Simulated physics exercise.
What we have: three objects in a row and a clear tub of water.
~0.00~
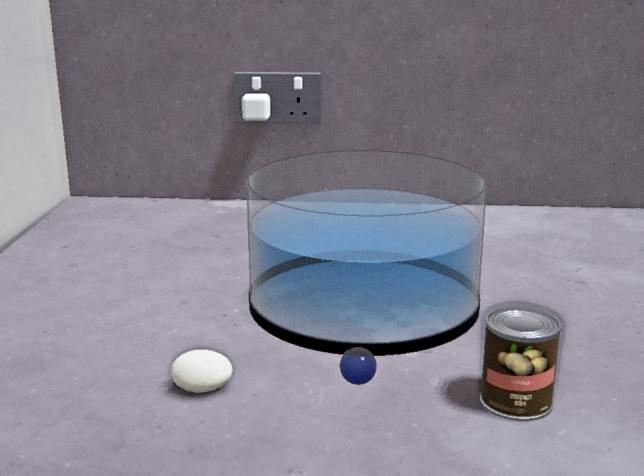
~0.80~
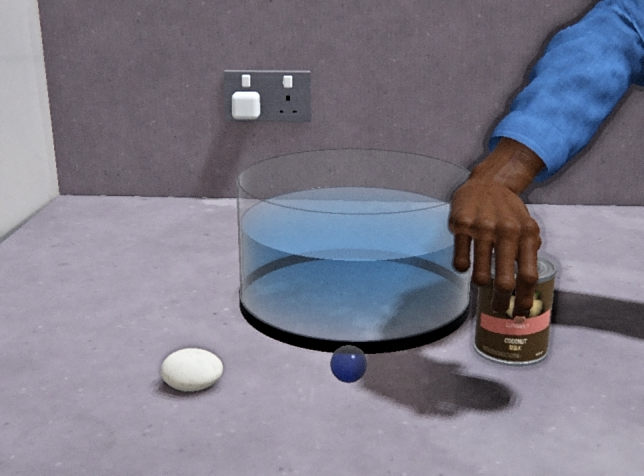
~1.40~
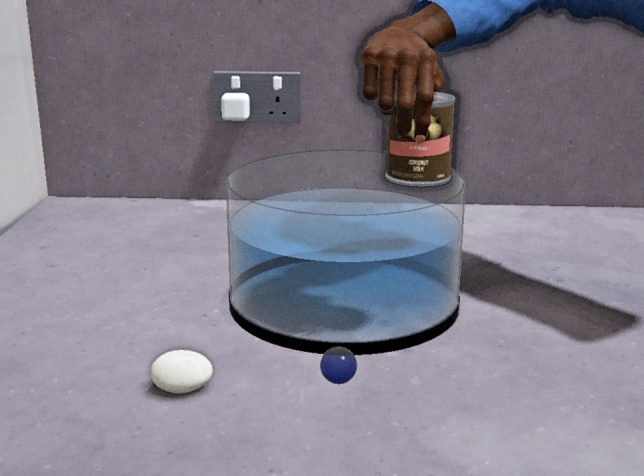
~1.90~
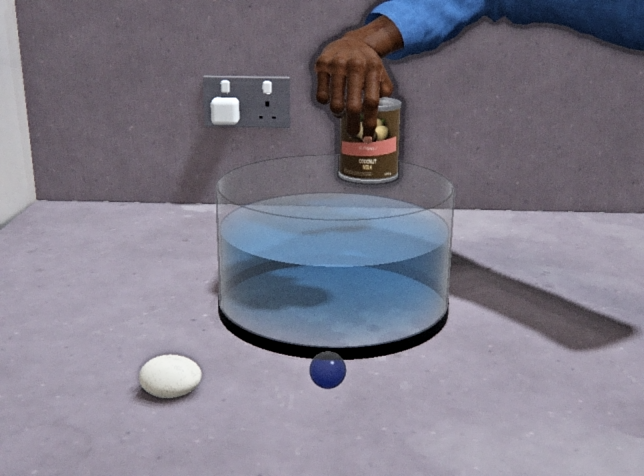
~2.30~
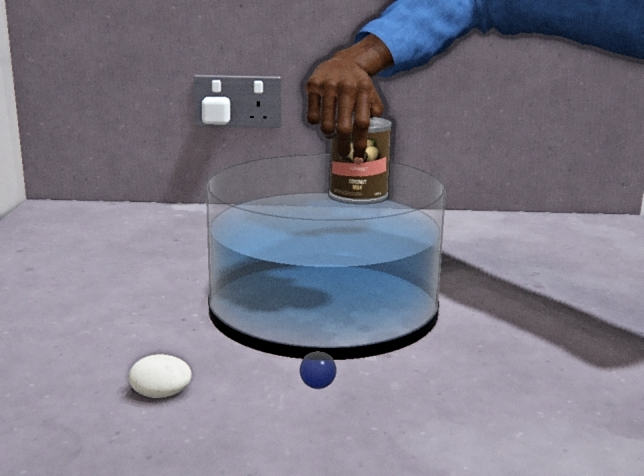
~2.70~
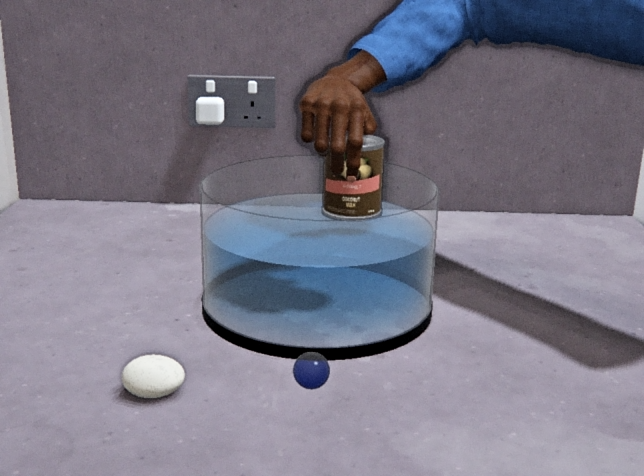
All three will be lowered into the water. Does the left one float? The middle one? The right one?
From the left: It sinks, it sinks, it sinks.
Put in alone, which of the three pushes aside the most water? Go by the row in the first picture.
It is the one on the right.
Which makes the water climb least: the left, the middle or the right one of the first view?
That is the middle object.
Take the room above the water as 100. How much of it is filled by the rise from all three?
Roughly 14 per cent.
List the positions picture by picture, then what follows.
The first picture shows the row from the left; egg (202, 371); glass marble (358, 366); tin of food (519, 363).
The second picture shows a hand picks up the tin of food; tin of food (514, 308); glass marble (349, 364).
In the third picture, it is carried over; tin of food (420, 138); egg (182, 371).
In the fourth picture, it is above the clear tub; tin of food (369, 139); glass marble (328, 370).
The fifth picture shows it comes down; tin of food (360, 159); egg (160, 376).
In the sixth picture, it is just over the surface; egg (154, 376); glass marble (311, 371); tin of food (353, 176).
After 4.0 s, the tin of food drops to the bottom.
After 8.0 s, the glass marble drops to the bottom.
After 12.0 s, the egg drops to the bottom; afloat, none of them.
